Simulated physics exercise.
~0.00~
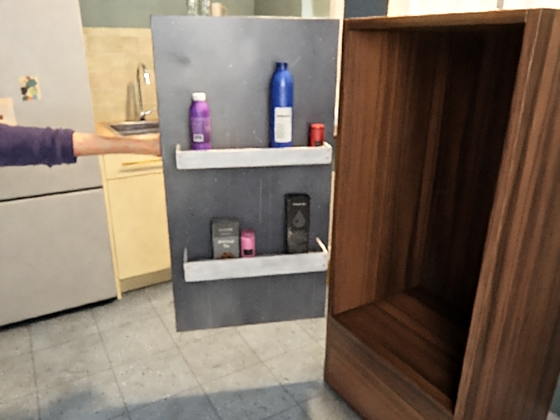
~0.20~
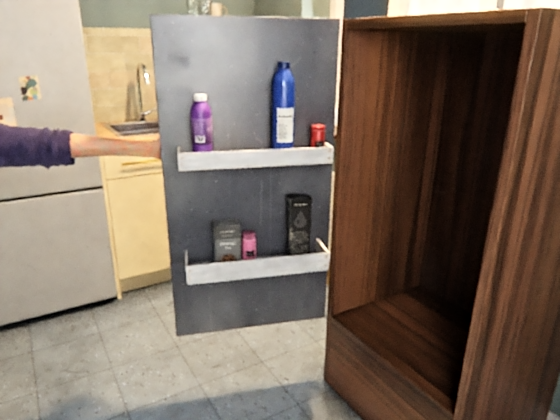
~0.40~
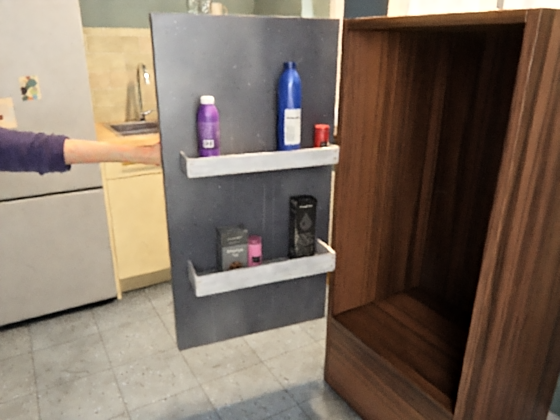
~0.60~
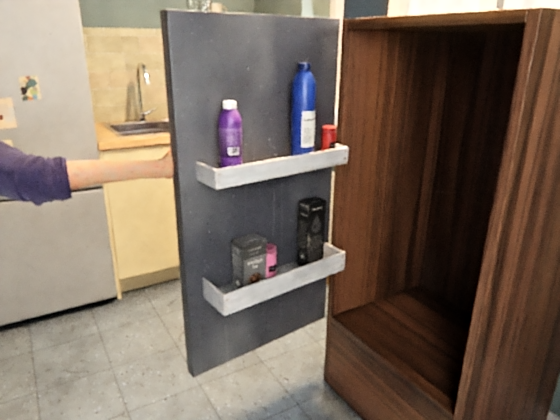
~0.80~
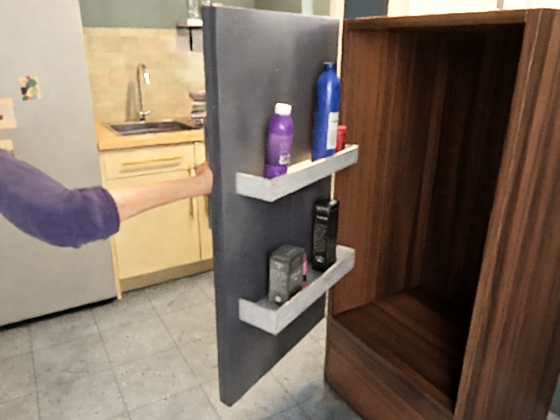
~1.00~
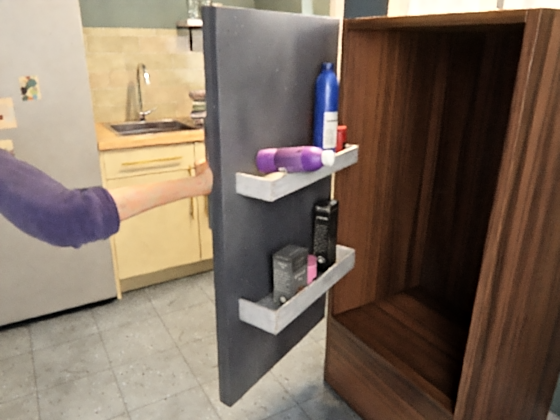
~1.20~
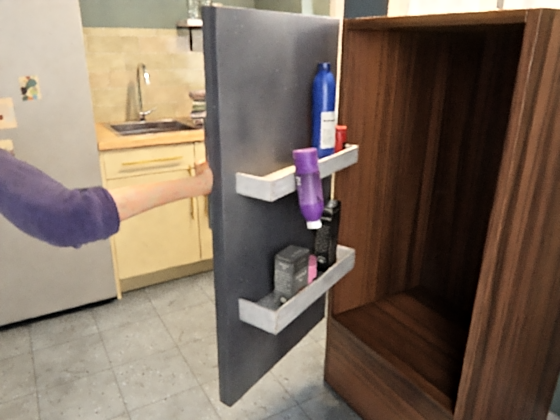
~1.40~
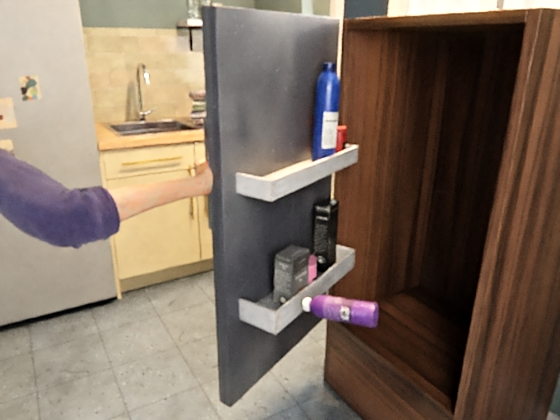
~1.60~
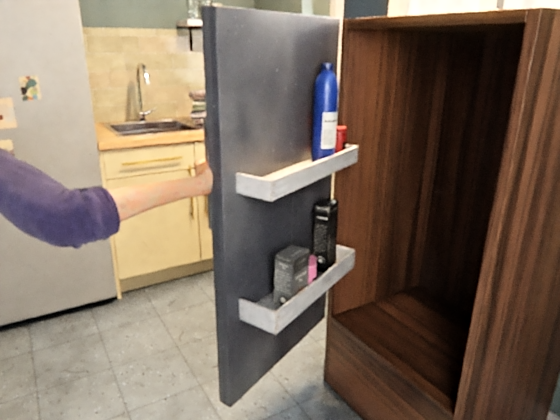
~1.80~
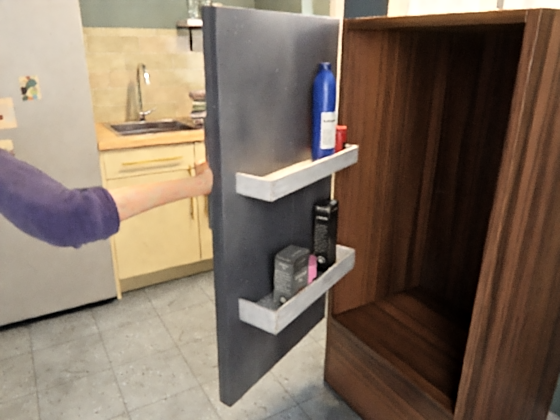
In the video, a hand swings a grey door with two racks of bottles and cartons toward a brown wooden cabinet, then the door stops partway; the purple bottle tips over the upper rack's rail and tumbles out of view, while the other items remain upright in their racks.
